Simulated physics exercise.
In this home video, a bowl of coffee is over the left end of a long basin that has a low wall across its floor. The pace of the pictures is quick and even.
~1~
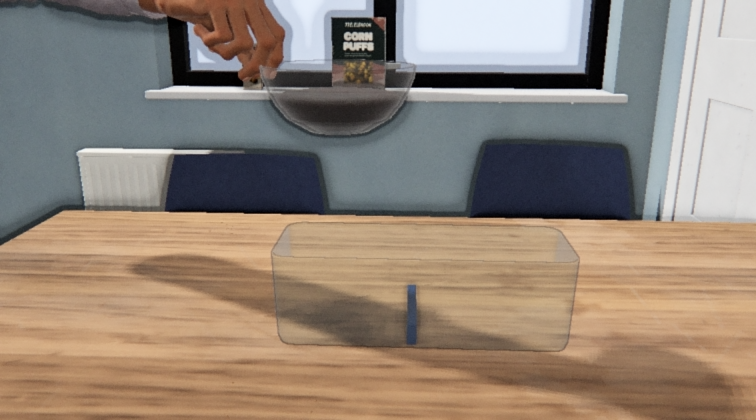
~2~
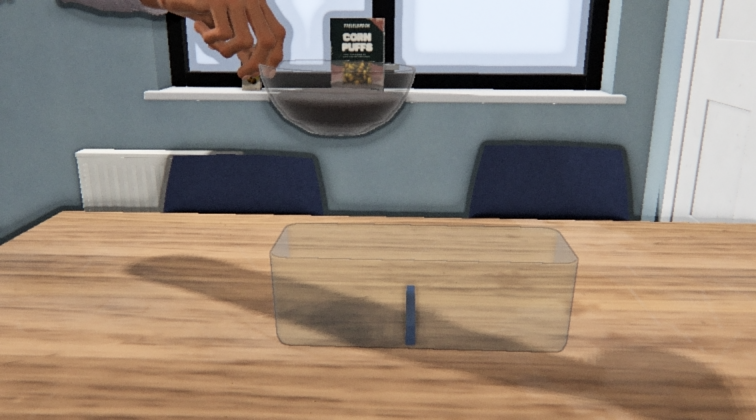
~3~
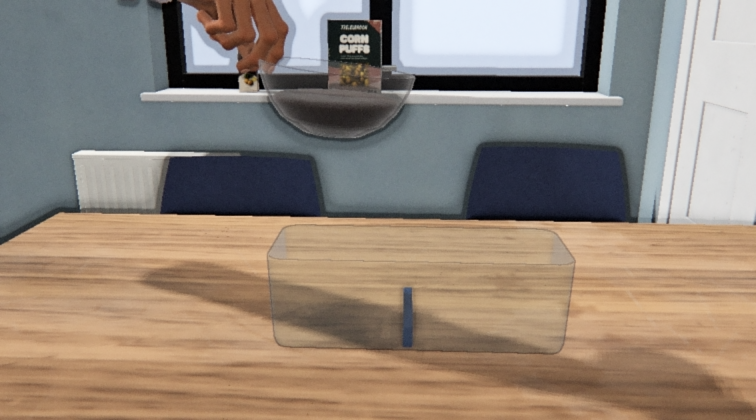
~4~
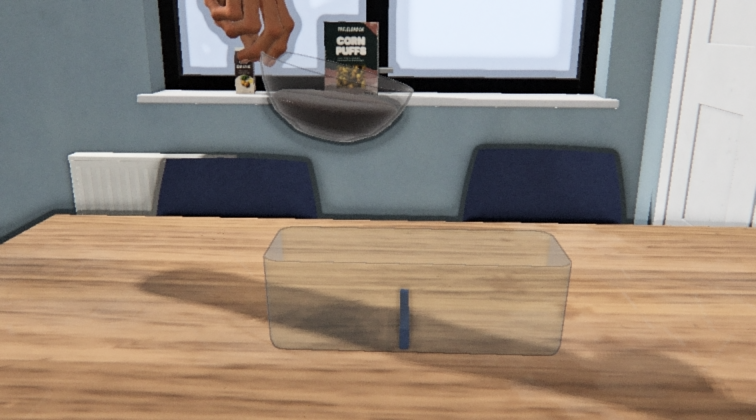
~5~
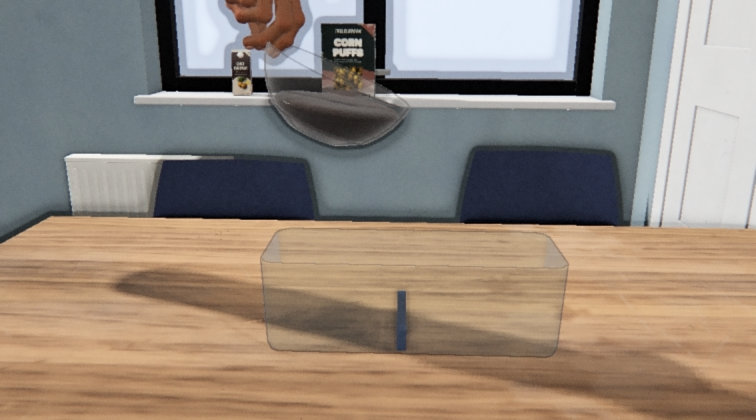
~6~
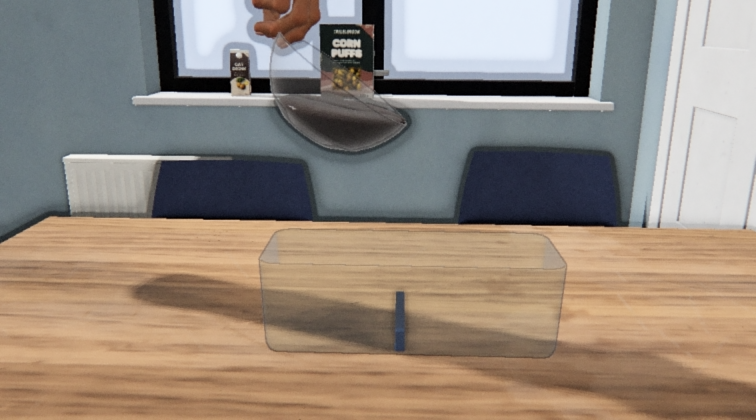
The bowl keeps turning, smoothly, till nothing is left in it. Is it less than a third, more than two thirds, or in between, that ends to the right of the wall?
Most likely the right of the wall will hold upwards of two thirds.
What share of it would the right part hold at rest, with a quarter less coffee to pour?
It comes to near 80 per cent.
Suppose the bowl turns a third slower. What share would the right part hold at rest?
It comes to around 85 per cent.
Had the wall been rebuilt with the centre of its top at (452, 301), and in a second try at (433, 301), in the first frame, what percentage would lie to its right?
The first position gives around 40 percent, the second around 60 percent.
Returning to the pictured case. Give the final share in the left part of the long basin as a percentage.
It works out to around 20 percent.
A moment on, the bowl is tipped on its side and 11 per cent is still to pour, 0 is left of the wall and 28 right of it.
Next, the bowl is tipped on its side and 0 per cent is still to pour, 16 is left of the wall and 77 right of it.
Then the bowl is tipped on its side and 0 per cent is still to pour, 20 is left of the wall and 75 right of it.
Later the bowl is tipped on its side and 0 per cent is still to pour, 21 is left of the wall and 75 right of it.
Finally, 21 per cent lies left of the wall, 75 right of it and 4 outside.
